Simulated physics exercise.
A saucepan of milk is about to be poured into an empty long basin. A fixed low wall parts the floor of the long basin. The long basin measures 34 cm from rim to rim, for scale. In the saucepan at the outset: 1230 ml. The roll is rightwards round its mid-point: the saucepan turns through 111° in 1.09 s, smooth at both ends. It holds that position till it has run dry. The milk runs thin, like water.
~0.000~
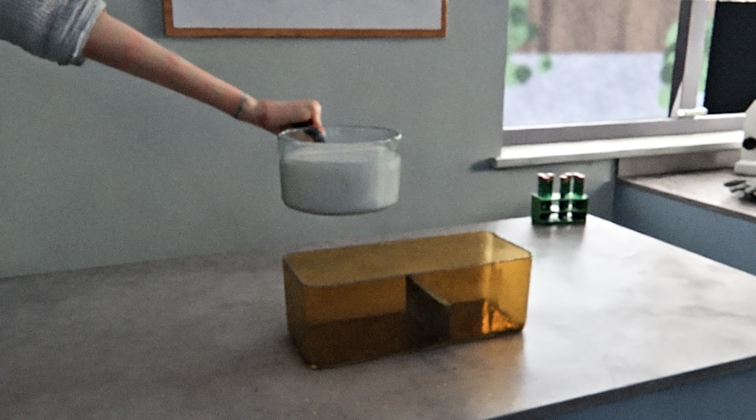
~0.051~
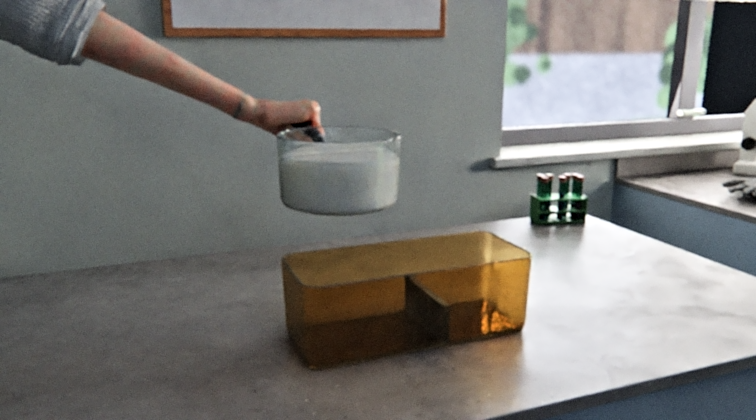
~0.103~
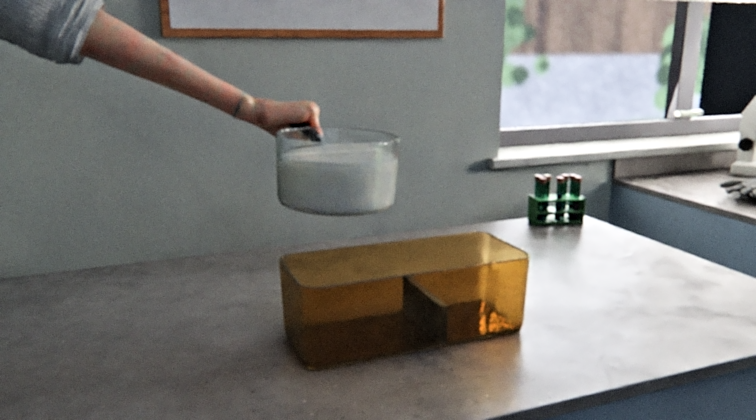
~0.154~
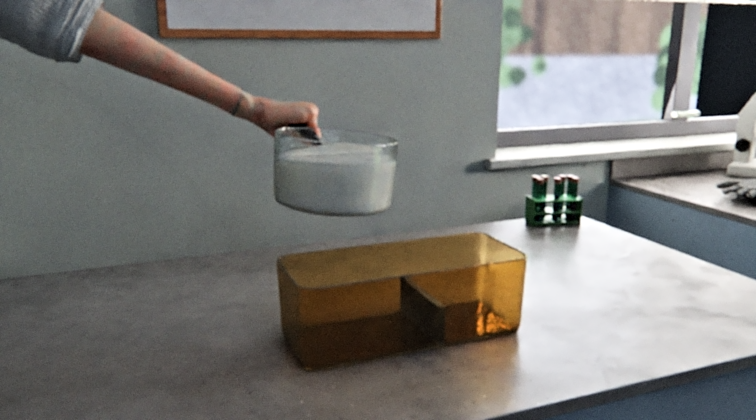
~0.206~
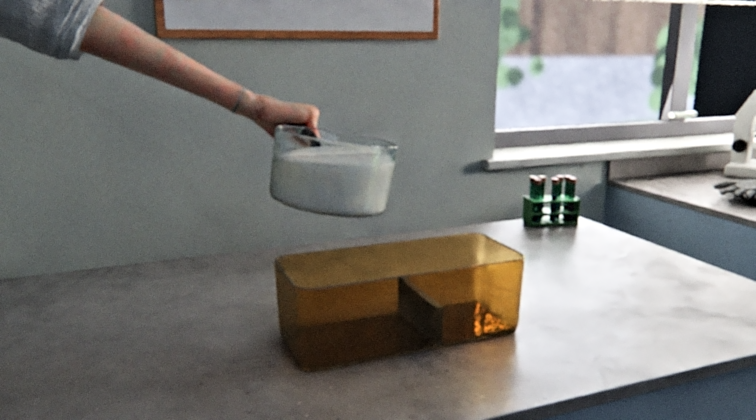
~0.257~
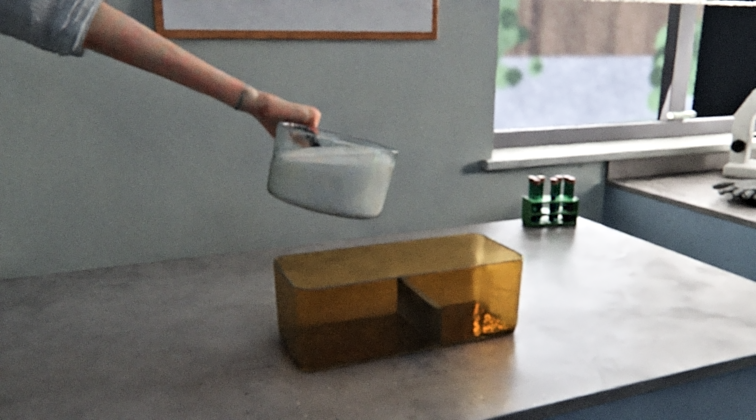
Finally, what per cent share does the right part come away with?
Roughly 53 per cent.
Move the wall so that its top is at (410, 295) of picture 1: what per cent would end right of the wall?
Estimate: About 70 percent.
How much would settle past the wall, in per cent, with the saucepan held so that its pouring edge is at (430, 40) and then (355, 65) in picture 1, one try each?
In turn about 80 and 20 per cent.
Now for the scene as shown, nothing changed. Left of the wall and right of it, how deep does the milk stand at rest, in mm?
Depths: Left near 22 mm, right near 36 mm.
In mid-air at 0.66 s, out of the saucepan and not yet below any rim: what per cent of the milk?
It comes to about 30 percent.
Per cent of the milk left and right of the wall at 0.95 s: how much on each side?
Near 26 on the left, 54 on the right.
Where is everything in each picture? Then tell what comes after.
In the first frame, tilt 0°; pouring edge (395, 133); surface from (282, 157) to (392, 150); the long basin's rim runs from (293, 272) to (511, 244); the wall's top is at (427, 290).
In the second frame, tilt 1°; pouring edge (395, 134); surface from (281, 157) to (391, 150).
In the third frame, tilt 2°; pouring edge (393, 136); surface from (279, 157) to (389, 151).
In the fourth frame, tilt 5°; pouring edge (392, 140); surface from (278, 157) to (387, 153).
In the fifth frame, tilt 10°; pouring edge (391, 145); surface from (276, 159) to (386, 154).
In the sixth frame, tilt 15°; pouring edge (392, 150); surface from (274, 159) to (387, 154).
After 0.66 s the tilt is 73° and 59 per cent is still to pour, 1 is left of the wall and 10 right of it.
After 0.95 s the tilt is 107° and 10 per cent is still to pour, 26 is left of the wall and 55 right of it.
After 1.26 s the tilt is 111° and 0 per cent is still to pour, 45 is left of the wall and 53 right of it.
After 1.59 s the tilt is 111° and 0 per cent is still to pour, 46 is left of the wall and 53 right of it.
In the end 46 per cent lies left of the wall, 53 right of it and 1 outside.
